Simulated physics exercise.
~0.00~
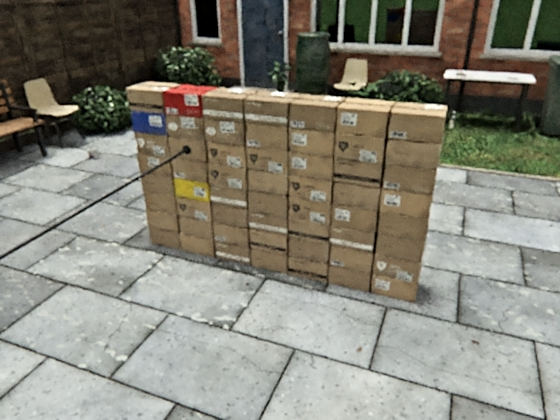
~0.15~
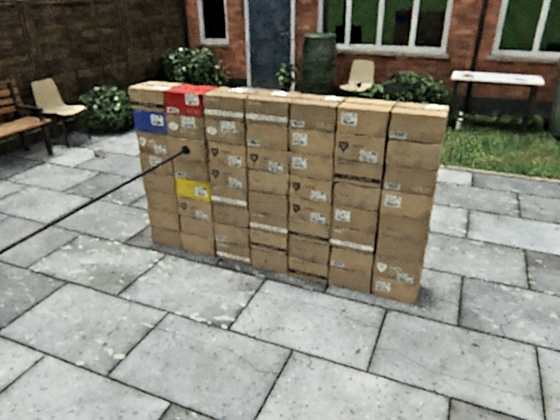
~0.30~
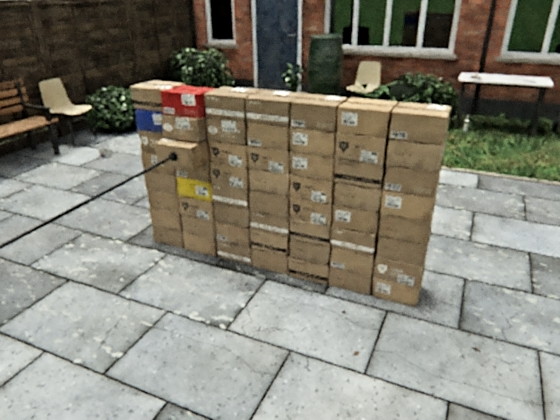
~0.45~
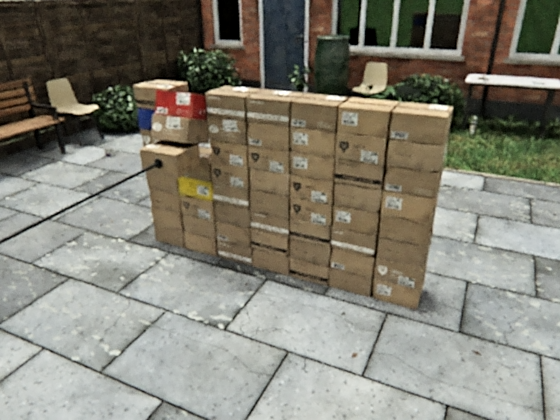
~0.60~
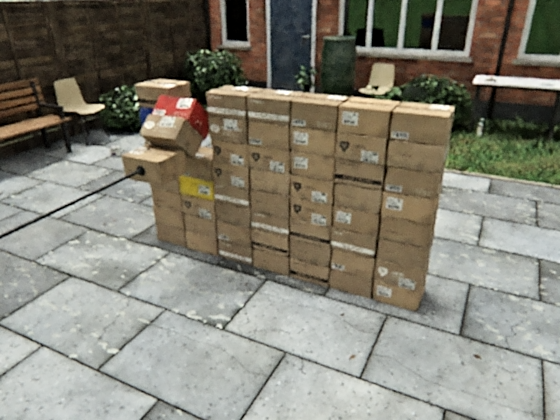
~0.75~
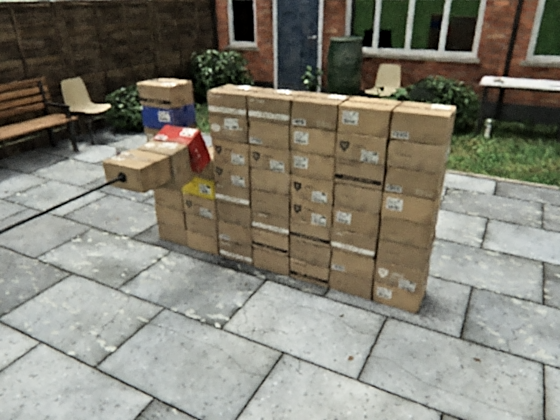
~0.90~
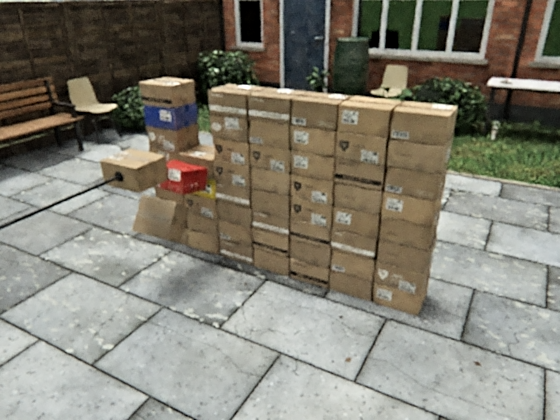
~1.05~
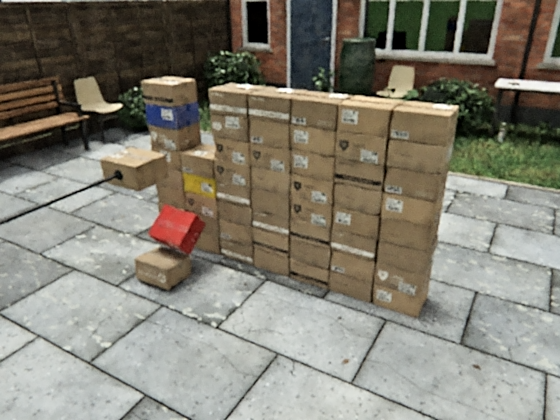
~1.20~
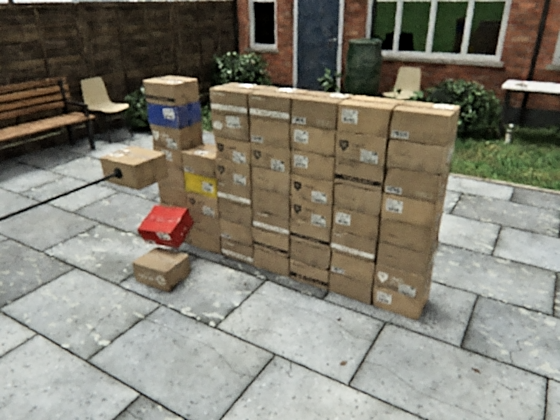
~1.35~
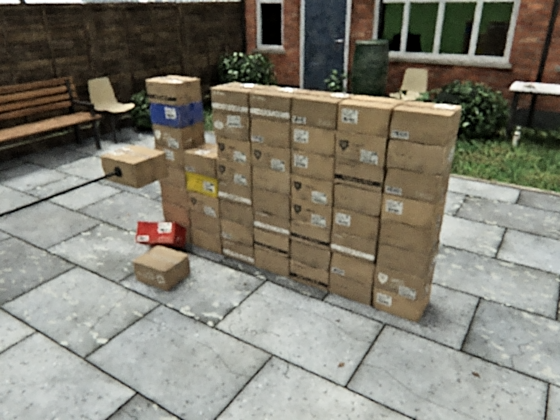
A long thin rod reaches in from the left to a cardboard box near the left end of a wall of stacked boxes on a paved patio, seen from the front and slightly above. A red box sits on the top row, with a blue one to its left and a yellow one lower down, before a brick building, bench and chairs. The rod draws its box out leftward, and the red box and a brown one beneath it sag and tip. Both tumble to the paving, the brown box landing overturned and the red one settling tilted behind it. The pulled box stays held out on the rod, while the blue and yellow boxes remain in place.
